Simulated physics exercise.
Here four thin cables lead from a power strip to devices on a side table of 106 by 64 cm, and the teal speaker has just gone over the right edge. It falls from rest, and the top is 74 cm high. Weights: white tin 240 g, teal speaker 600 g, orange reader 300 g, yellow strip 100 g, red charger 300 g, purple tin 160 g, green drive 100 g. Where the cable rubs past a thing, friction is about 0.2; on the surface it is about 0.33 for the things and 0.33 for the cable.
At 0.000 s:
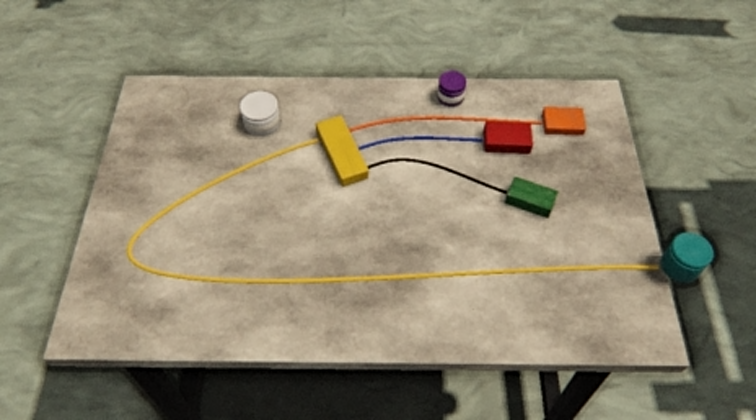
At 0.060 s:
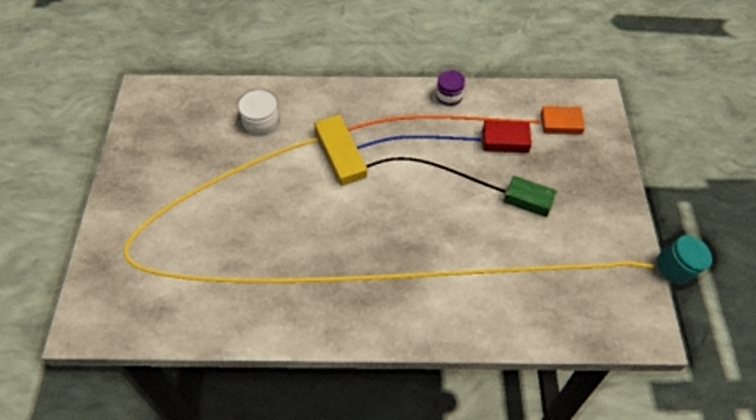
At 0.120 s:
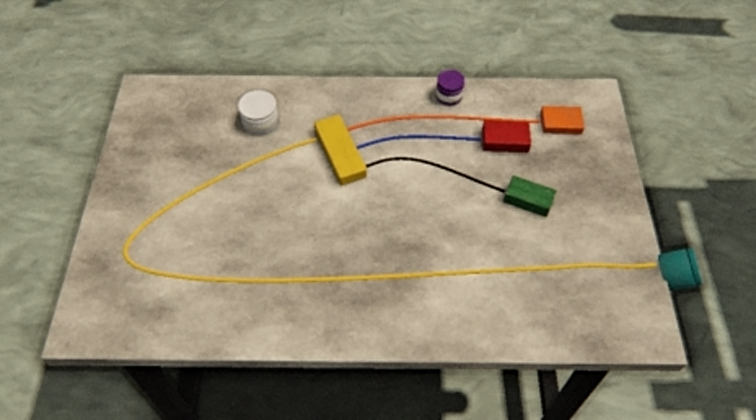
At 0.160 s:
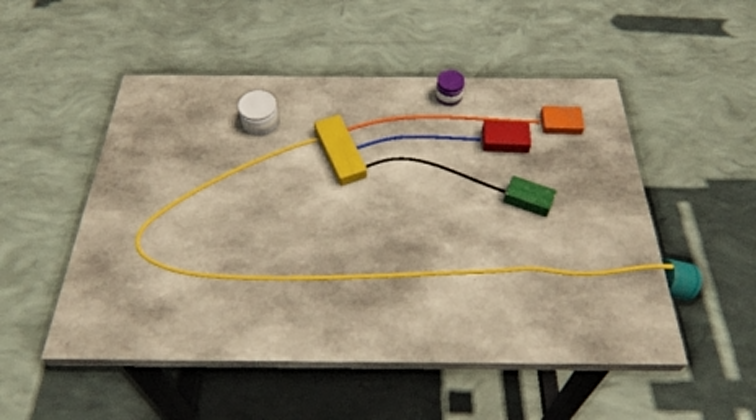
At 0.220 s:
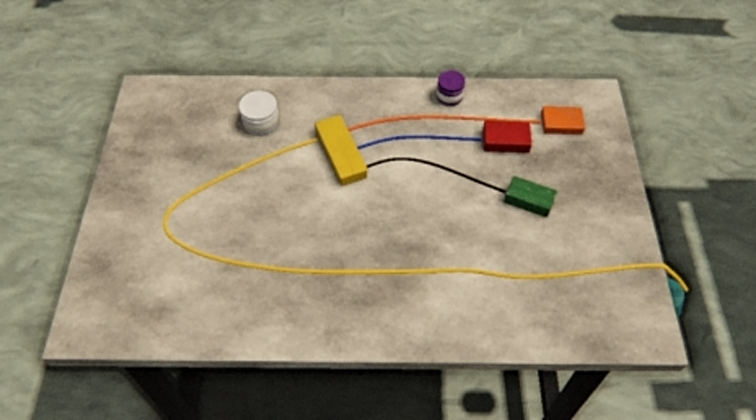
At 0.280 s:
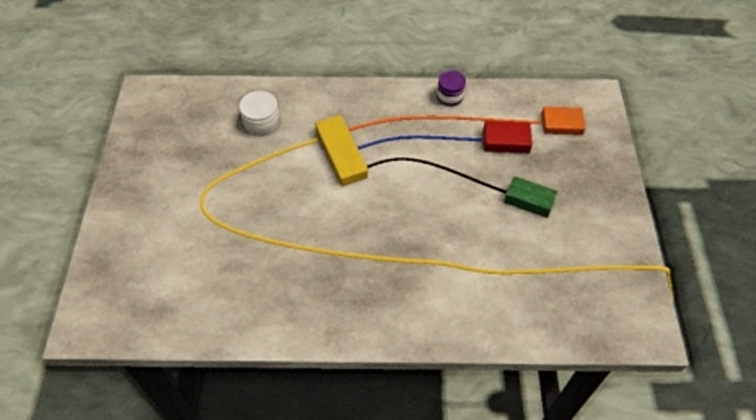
On a side table, a teal cylinder dropping over the right edge and out of sight, drawing its looping yellow cable rightward.
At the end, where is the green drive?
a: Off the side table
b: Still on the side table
Option b: Still on the side table.
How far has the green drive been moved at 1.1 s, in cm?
Offset: Approx. 0 cm.
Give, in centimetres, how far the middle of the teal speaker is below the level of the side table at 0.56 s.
I'd put it at about 70 centimetres under.
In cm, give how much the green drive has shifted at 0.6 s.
Displacement: Approx. 0 cm.
At 0.6 s, the strip's end of the yellow cable at (348, 162); yellow strip 7 cm off its start, teal speaker over the edge.
At 0.8 s, the strip's end of the yellow cable at (372, 173); yellow strip 11 cm off its start, teal speaker over the edge.
At 1.1 s, the strip's end of the yellow cable at (372, 173); yellow strip 11 cm off its start at (396, 149), teal speaker over the edge.
At 1.4 s, the strip's end of the yellow cable at (372, 173); yellow strip 11 cm off its start, teal speaker over the edge.
At 2.6 s, the strip's end of the yellow cable at (372, 173); green drive 0 cm off its start at (533, 191), yellow strip 11 cm off its start at (396, 149), teal speaker over the edge.
